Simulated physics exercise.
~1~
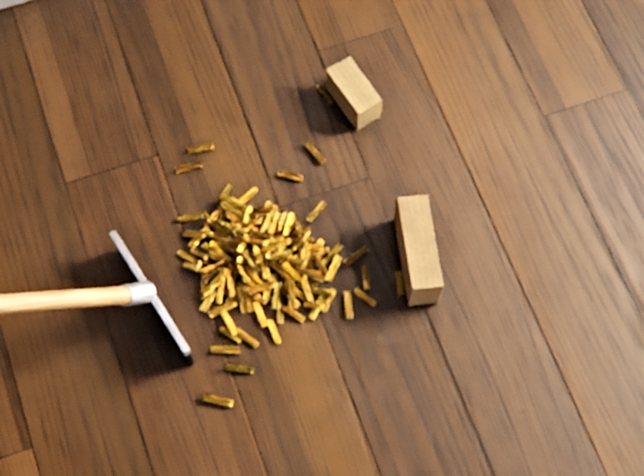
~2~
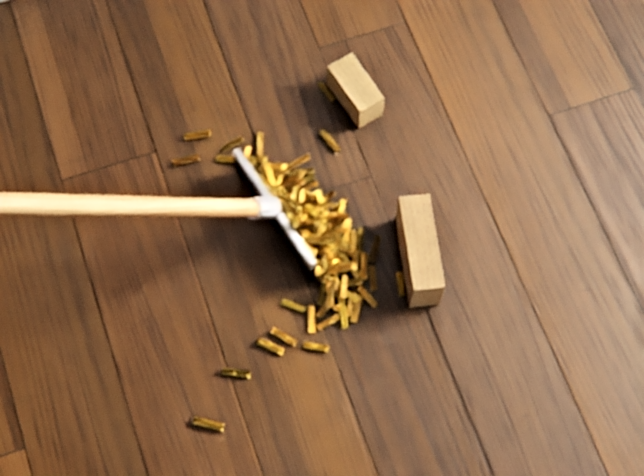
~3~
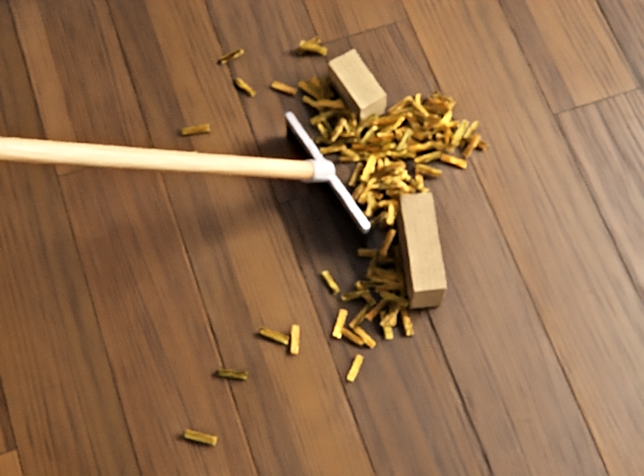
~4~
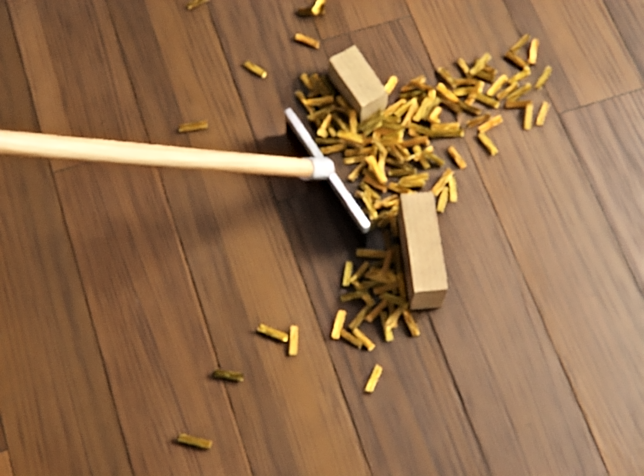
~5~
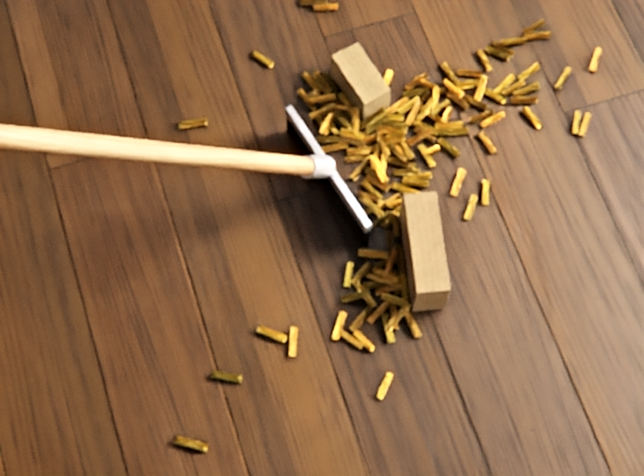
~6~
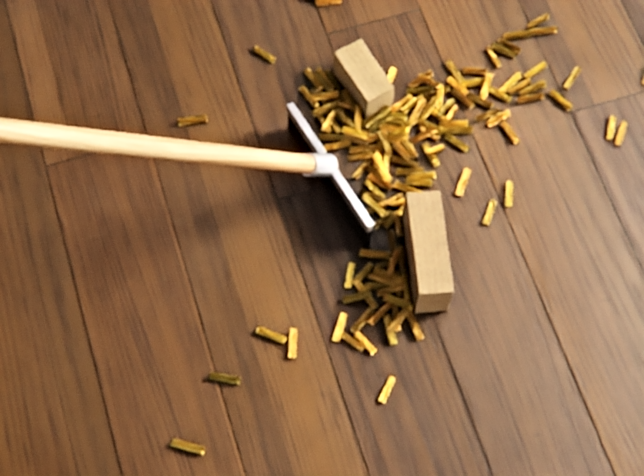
A squeegee pushing a pile of golden pasta pieces across a wooden floor into two blocks, many spilling through the gap.
